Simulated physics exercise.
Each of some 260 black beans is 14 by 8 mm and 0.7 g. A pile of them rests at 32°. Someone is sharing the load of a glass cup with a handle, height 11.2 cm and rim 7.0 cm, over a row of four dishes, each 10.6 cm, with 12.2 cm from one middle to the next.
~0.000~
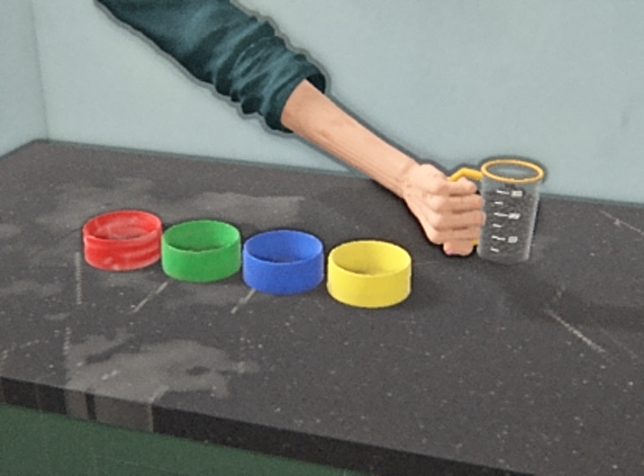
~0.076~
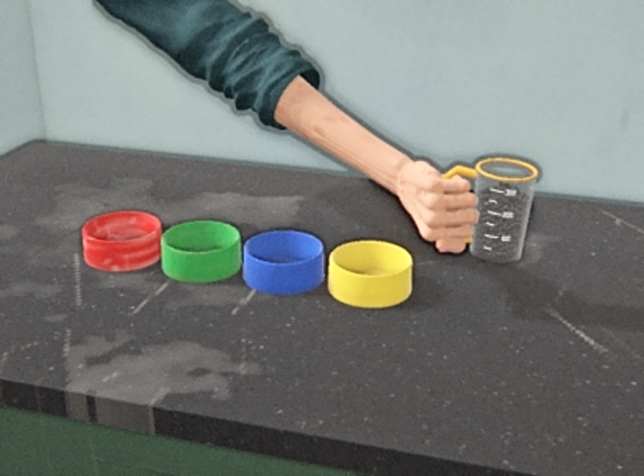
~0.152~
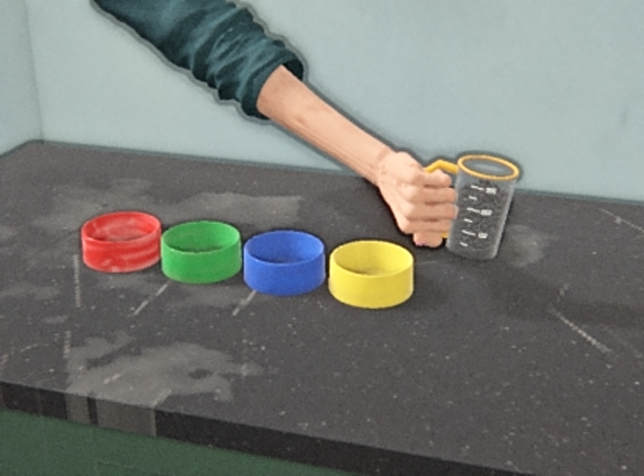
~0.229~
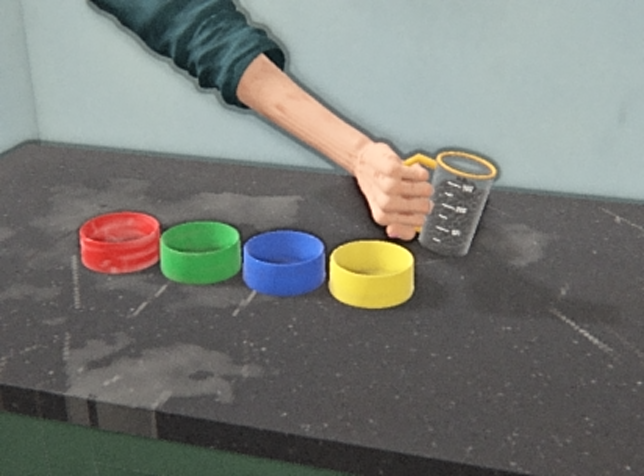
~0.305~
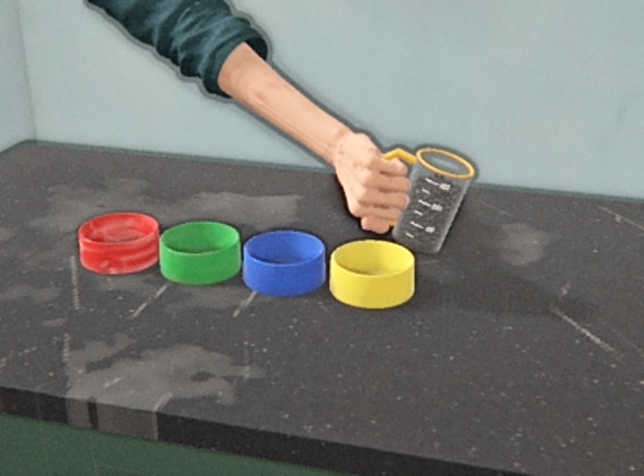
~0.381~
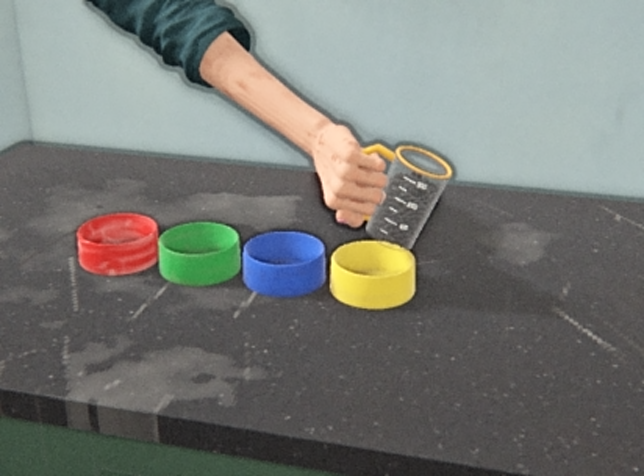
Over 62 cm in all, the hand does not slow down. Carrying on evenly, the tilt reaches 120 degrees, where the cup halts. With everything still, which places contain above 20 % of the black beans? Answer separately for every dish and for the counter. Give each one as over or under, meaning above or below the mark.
Red: Over, blue: Under, green: Under, yellow: Under, counter: Under.
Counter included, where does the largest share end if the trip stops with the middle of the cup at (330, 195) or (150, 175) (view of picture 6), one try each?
First try: Yellow; second try: Green.
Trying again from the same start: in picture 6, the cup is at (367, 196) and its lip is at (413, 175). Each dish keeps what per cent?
The red dish keeps 100, the blue dish 0, the green dish 0 and the yellow dish 0.
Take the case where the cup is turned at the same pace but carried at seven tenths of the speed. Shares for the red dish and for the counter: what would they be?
Shares: Red 70, counter 10.
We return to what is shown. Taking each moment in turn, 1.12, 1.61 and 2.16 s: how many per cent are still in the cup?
In order, near 100 %, 100 % and 20 %.
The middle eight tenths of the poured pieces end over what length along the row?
It spans about 6 centimetres along the dishes.
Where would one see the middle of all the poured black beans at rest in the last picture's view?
Approximately (116, 242) in the last picture.
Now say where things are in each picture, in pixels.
Cup at (507, 213), tilt 0 degrees, lip at (542, 174), moved 0.0 cm; middle of the pieces at (504, 225); yellow dish at (370, 259); blue dish at (283, 247); green dish at (201, 236); red dish at (122, 226), in the first frame.
Cup at (501, 212), tilt 2 degrees, lip at (536, 174), moved 1.0 cm; middle of the pieces at (497, 223), in the second frame.
Cup at (480, 209), tilt 6 degrees, lip at (517, 173), moved 3.8 cm; middle of the pieces at (475, 220), in the third frame.
Cup at (455, 206), tilt 11 degrees, lip at (495, 173), moved 7.1 cm; middle of the pieces at (449, 216), in the fourth frame.
Cup at (430, 203), tilt 16 degrees, lip at (473, 173), moved 10.3 cm; middle of the pieces at (424, 213), in the fifth frame.
Cup at (406, 200), tilt 20 degrees, lip at (450, 174), moved 13.4 cm; middle of the pieces at (399, 210); yellow dish at (373, 259); blue dish at (284, 249); green dish at (199, 239); red dish at (118, 229). Its pace works out near 65 degrees a second; the hand travels 42 cm a second, in the sixth frame.
Then, at 1.12 s, tilt 67 degrees; cup holds 100 %.
Then, at 1.61 s, tilt 98 degrees; cup holds 100 %.
After 2.16 s, tilt 120 degrees; cup holds 20 %, red 80 %.
At rest (2.8 s), red 100 %, blue 0 %, green 0 %, yellow 0 %, counter 0 %.
